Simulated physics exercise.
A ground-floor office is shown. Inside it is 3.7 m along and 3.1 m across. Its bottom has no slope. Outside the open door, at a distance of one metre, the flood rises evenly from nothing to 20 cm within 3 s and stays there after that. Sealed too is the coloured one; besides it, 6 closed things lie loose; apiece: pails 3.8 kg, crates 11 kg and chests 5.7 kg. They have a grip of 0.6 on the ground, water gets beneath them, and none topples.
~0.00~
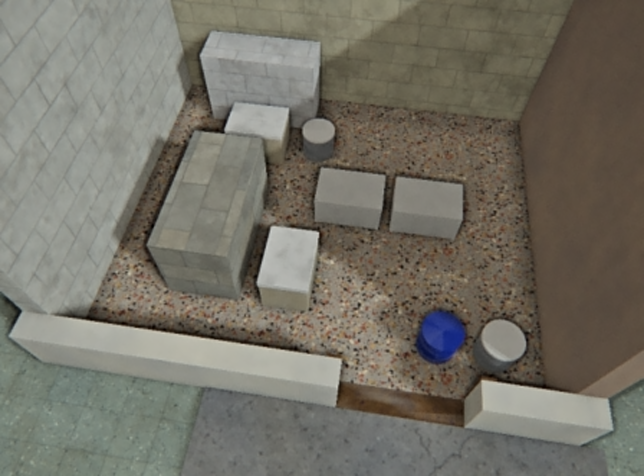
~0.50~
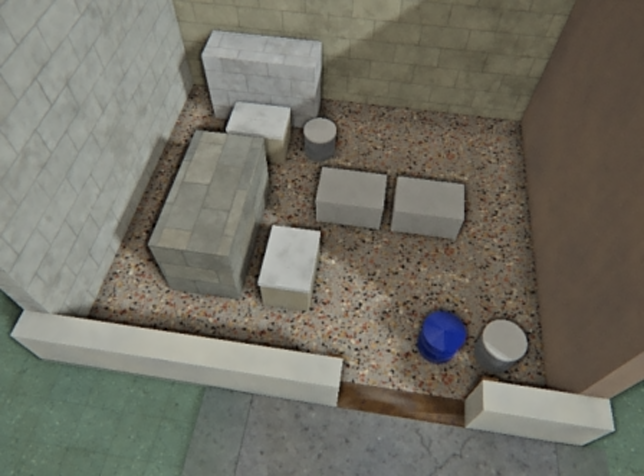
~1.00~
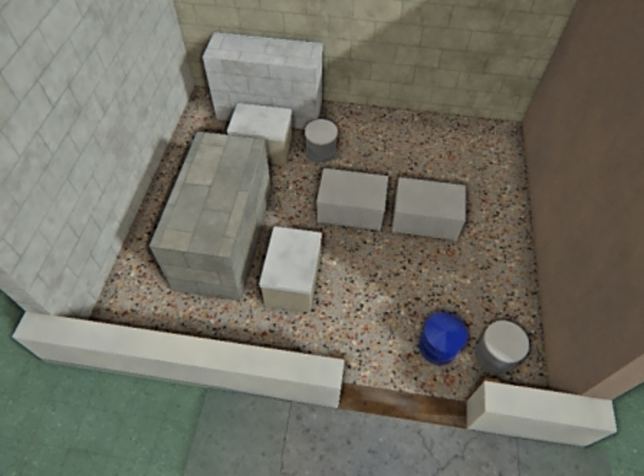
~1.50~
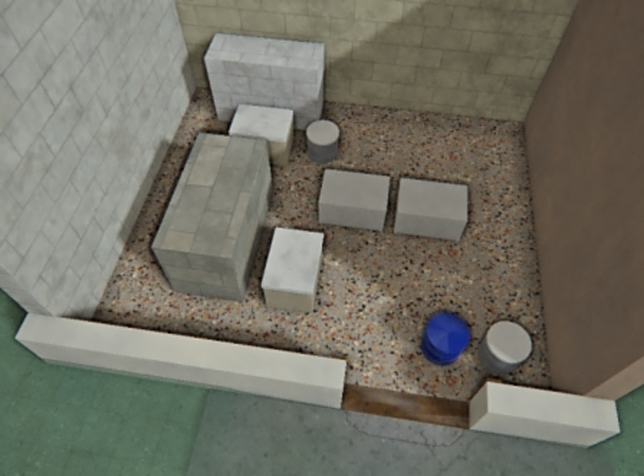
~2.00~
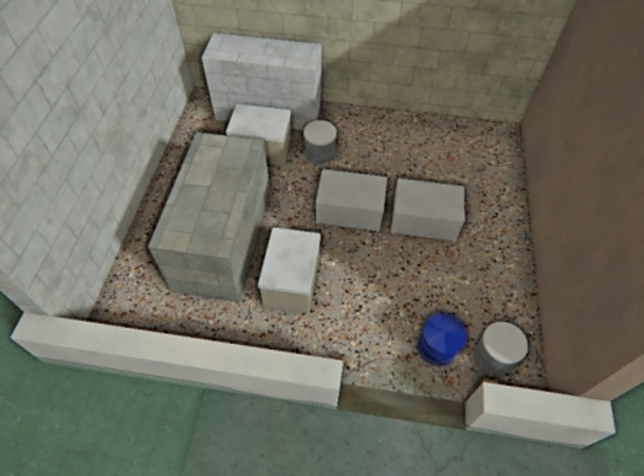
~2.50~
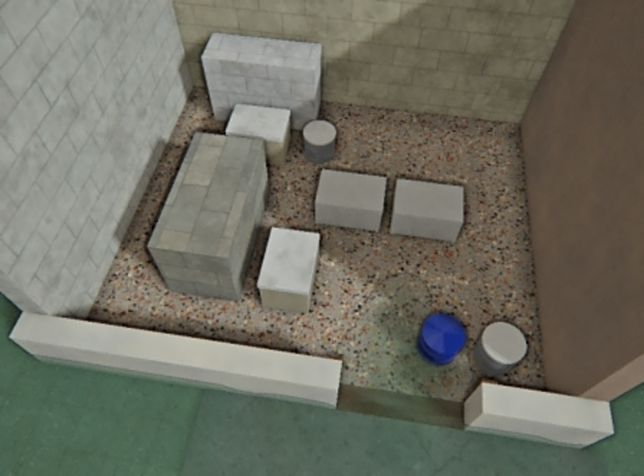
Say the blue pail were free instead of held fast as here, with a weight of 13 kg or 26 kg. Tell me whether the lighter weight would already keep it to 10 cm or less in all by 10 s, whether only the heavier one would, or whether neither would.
Only the heavier one would.
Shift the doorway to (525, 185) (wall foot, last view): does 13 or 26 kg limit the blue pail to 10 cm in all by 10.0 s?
In that case the lower weight is enough.
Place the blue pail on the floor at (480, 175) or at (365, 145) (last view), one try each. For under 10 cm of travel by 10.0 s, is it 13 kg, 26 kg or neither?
Well, first the light mass is sufficient, and next the light mass is sufficient.
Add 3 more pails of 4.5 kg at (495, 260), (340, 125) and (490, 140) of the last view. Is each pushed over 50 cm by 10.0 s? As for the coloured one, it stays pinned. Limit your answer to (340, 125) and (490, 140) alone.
In order: Within the mark, above the mark.
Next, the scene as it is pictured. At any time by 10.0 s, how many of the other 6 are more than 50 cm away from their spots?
I count 5.
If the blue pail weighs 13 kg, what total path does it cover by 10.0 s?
Close to 30 centimetres all told.
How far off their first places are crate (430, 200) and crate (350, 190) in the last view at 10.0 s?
They sit 50 cm and 80 cm away, in the order given.
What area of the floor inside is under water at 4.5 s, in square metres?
Wet area: Approx. 6.0 m2.
After 3.5 s the blue pail would be 9 cm from its start with 13 kg and 0 cm from its start with 26 kg; 9 cm of water round it then.
After 4.5 s the blue pail would be 33 cm from its start with 13 kg and 0 cm from its start with 26 kg; 7 cm of water round it then.
After 7.0 s the blue pail would be 33 cm from its start with 13 kg and 0 cm from its start with 26 kg; 8 cm of water round it then.
After 10.0 s the blue pail would be 33 cm from its start with 13 kg and 0 cm from its start with 26 kg; 11 cm of water round it then.
